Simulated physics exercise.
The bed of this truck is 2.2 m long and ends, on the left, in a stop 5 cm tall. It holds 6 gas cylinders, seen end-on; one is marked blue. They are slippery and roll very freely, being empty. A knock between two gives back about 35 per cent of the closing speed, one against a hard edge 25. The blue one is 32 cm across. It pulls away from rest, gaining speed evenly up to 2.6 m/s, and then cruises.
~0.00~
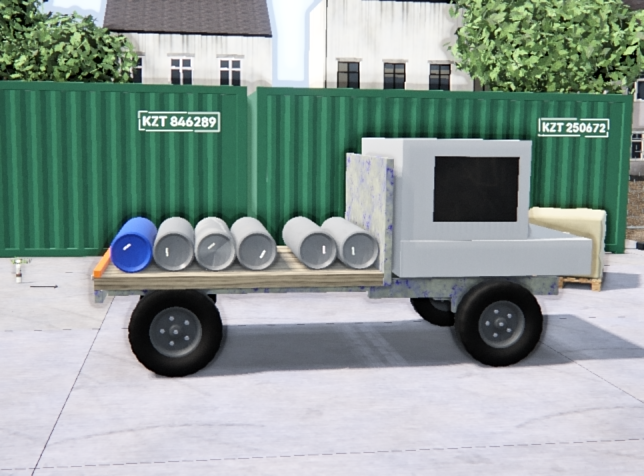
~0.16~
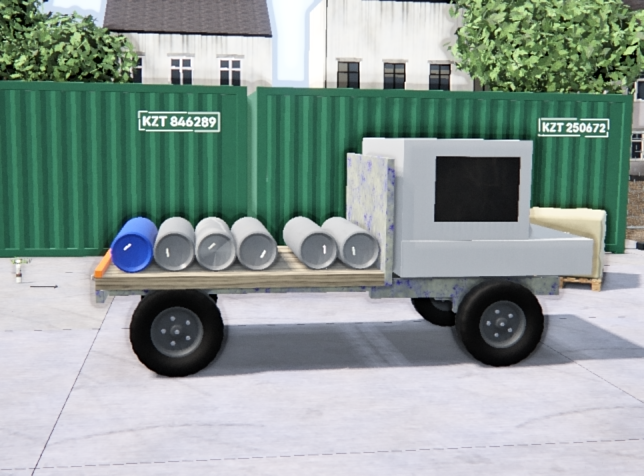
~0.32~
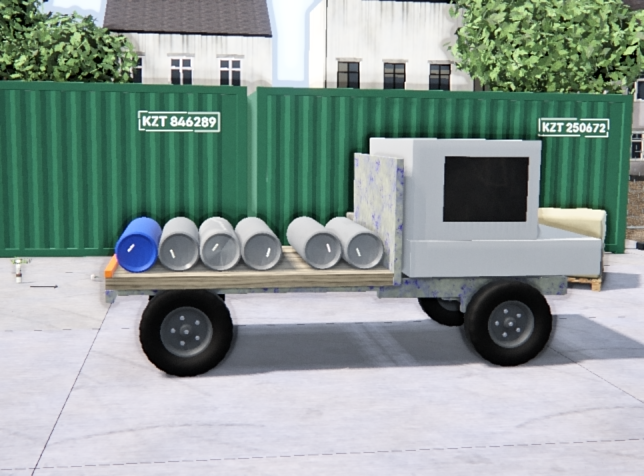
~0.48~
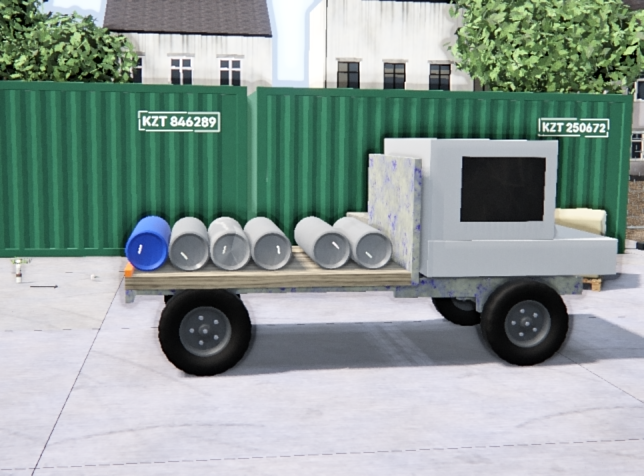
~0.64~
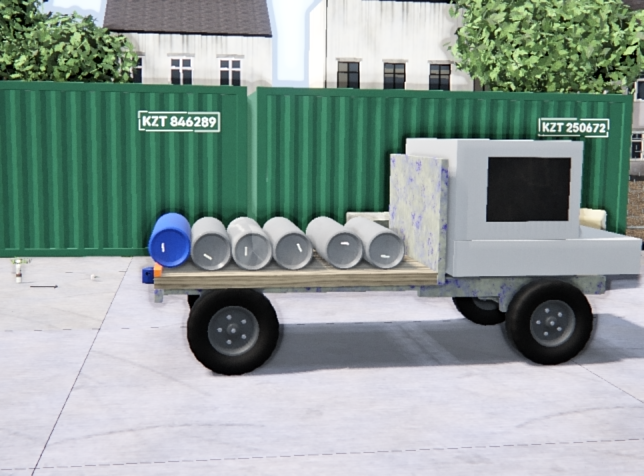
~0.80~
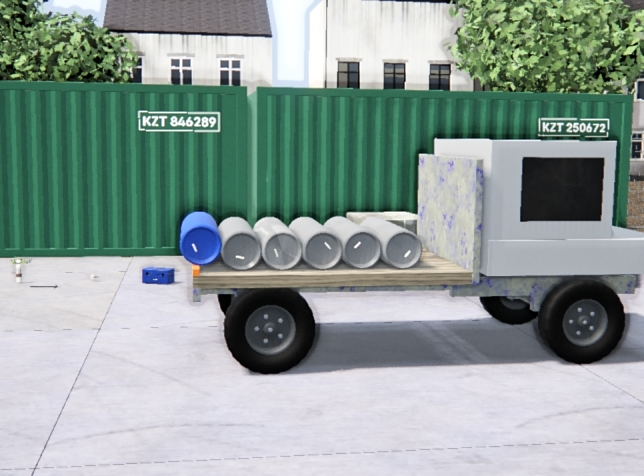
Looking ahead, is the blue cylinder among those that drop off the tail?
The blue cylinder clears the stop.
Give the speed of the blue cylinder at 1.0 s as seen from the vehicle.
Roughly 0.8 m/s.
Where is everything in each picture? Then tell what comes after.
In the first frame, blue (131, 252); tail bar at (97, 274); speed 0.0 m/s; 6 of the 6 make up the bottom layer on the bed.
In the second frame, blue (132, 252); tail bar at (98, 274); speed 0.2 m/s.
In the third frame, blue (137, 252); tail bar at (108, 274); speed 0.7 m/s.
In the fourth frame, blue (147, 251); tail bar at (128, 273); speed 1.1 m/s.
In the fifth frame, blue (170, 247); tail bar at (157, 273); speed 1.6 m/s.
In the sixth frame, blue (201, 245); tail bar at (196, 273); speed 2.0 m/s.
Then, 1.0 s in, blue is going over the tail; 1 of 6 is off.
Then, 1.1 s in, blue is going over the tail; 1 of 6 is off.
Then, 1.2 s in, blue is going over the tail; 1 of 6 is off.
Then, 1.3 s in, blue is going over the tail; 1 of 6 is off.
In the end (1.7 s), blue is off the end; 1 of 6 is off.
